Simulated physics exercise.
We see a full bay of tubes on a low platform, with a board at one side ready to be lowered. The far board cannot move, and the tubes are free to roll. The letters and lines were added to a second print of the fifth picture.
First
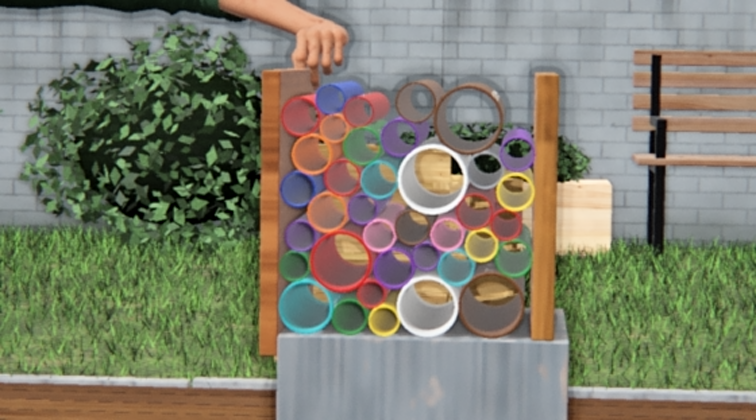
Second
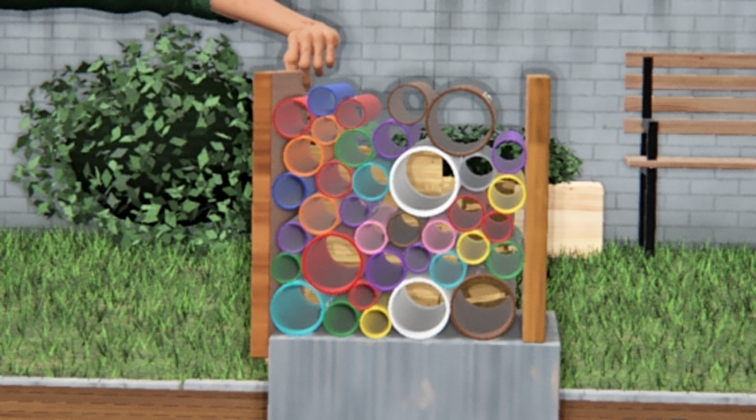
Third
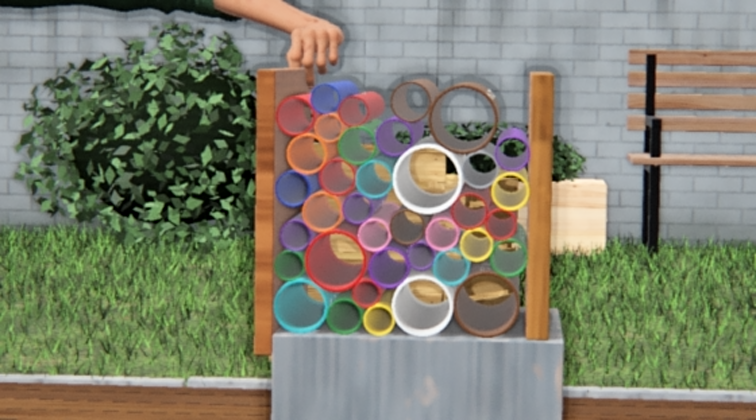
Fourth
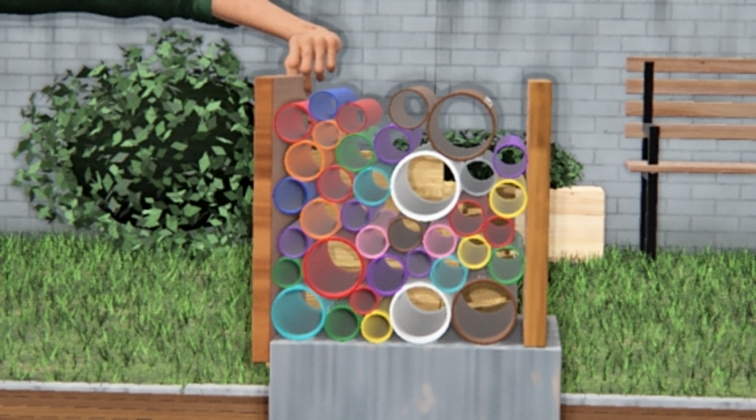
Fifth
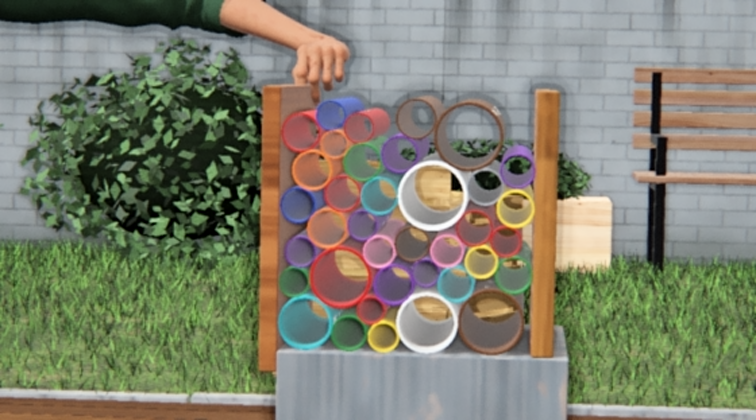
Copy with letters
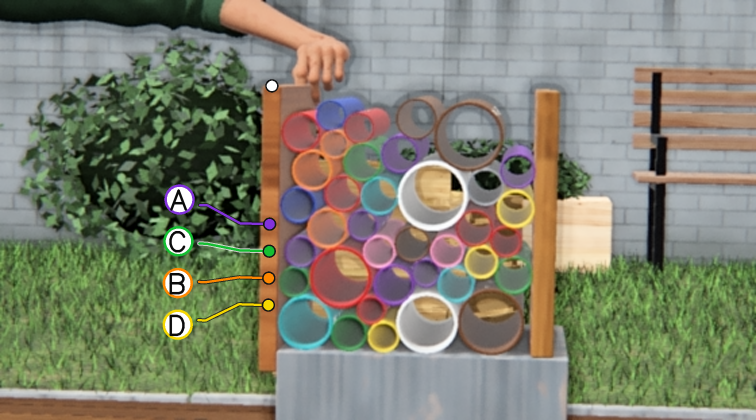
In a garden with grass, a bush and a bench before a grey brick wall, colourful tubes sit stacked between wooden boards on a grey platform. A hand rests at the top left of the stack throughout, while the whole view shifts slightly back and forth and the tubes keep their arrangement.
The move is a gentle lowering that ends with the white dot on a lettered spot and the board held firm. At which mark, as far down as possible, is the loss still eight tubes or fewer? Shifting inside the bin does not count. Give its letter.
No lower than C.
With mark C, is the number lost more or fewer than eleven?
Fewer than eleven.
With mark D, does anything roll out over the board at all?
At D: Yes.
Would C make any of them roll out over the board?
At C: Yes.
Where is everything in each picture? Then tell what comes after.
The first frame shows a red tube (301, 117); a brown tube (416, 103); side board (290, 202).
The second frame shows side board (281, 204); a turquoise tube (298, 309).
The third frame shows a red tube (367, 294); a purple tube (296, 235).
The fourth frame shows an orange tube (321, 219); a blue tube (291, 196).
The fifth frame shows an orange tube (313, 171); a red tube (301, 132); a brown tube (416, 119).
On the marked copy, A at (270, 224); B at (269, 278); C at (269, 251); D at (268, 305); the white dot at (272, 86).
With C. Early on, top of the board (281, 162).
Further on, top of the board (279, 247).
At the end, top of the board (279, 251), six out over the board.
As for the rest, A two out over the board; B more than eight out over the board; D more than eight out over the board.
